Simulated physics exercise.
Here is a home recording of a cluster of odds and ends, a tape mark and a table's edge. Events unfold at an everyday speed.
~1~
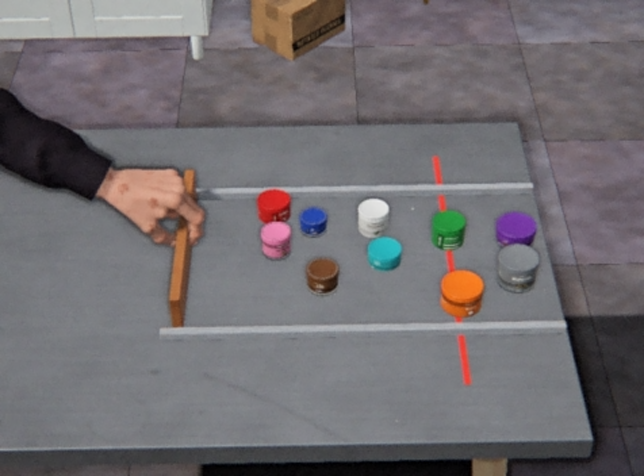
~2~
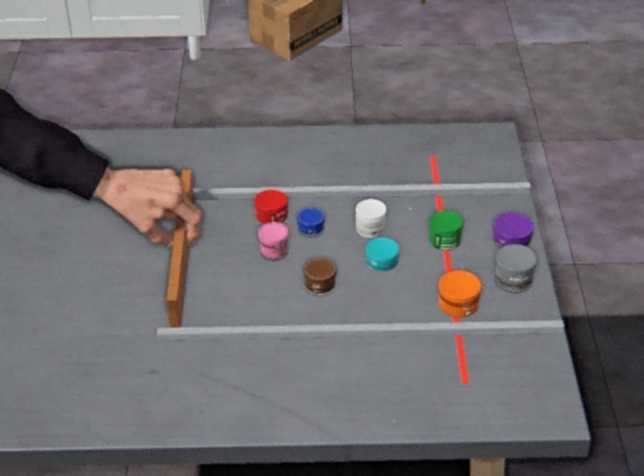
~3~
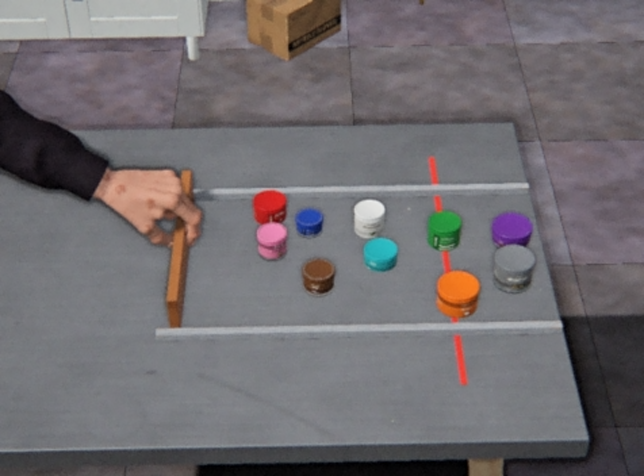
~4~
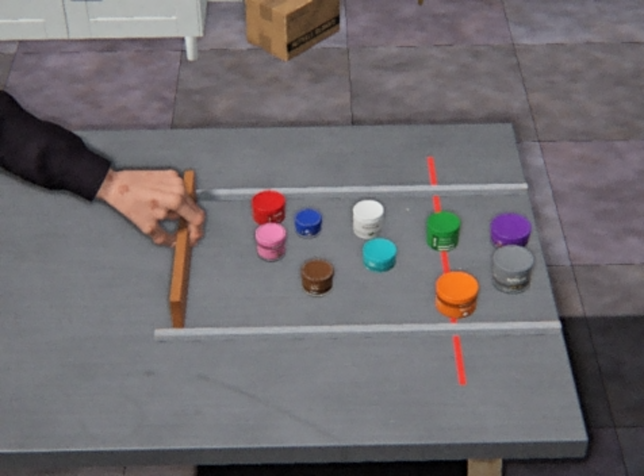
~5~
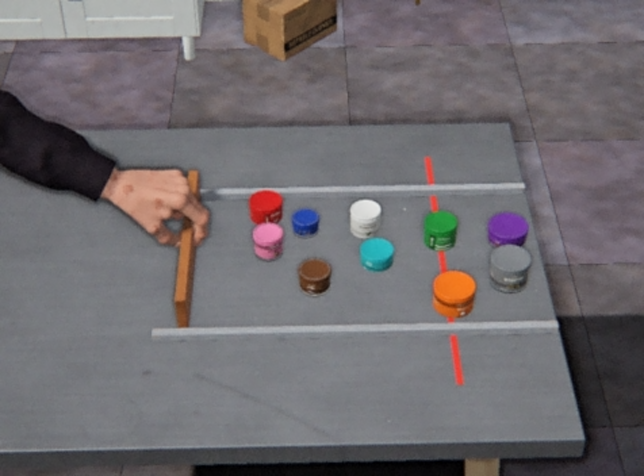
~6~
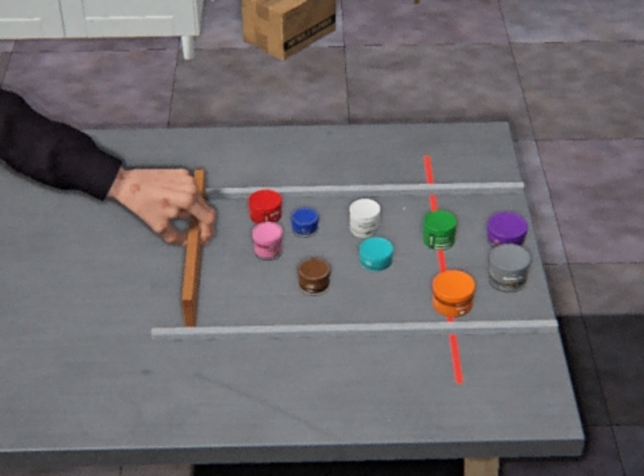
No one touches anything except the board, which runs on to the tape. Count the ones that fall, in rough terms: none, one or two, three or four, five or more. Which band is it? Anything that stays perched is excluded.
The tally of drops is nought.
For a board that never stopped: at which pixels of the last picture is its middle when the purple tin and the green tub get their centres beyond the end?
I reckon its middle sits around (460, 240) and then around (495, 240).
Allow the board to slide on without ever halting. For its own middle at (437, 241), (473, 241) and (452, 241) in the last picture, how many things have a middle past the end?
The numbers are 0, 1 and 0.
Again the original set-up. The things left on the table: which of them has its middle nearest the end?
The foremost one is the purple tin.
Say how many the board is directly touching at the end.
The count in contact is 5.
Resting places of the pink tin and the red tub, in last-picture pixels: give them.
Final pixels, roughly: (454, 235) for the first, (450, 197) for the other.
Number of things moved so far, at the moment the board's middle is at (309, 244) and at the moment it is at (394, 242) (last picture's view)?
Well, it's 4 at the first one and 6 at the second.
Soon after, none off yet; purple tin at rest near (507, 231); grey tin at rest near (509, 268); orange tub at rest near (453, 294).
In the end, the number that fall off is zero.
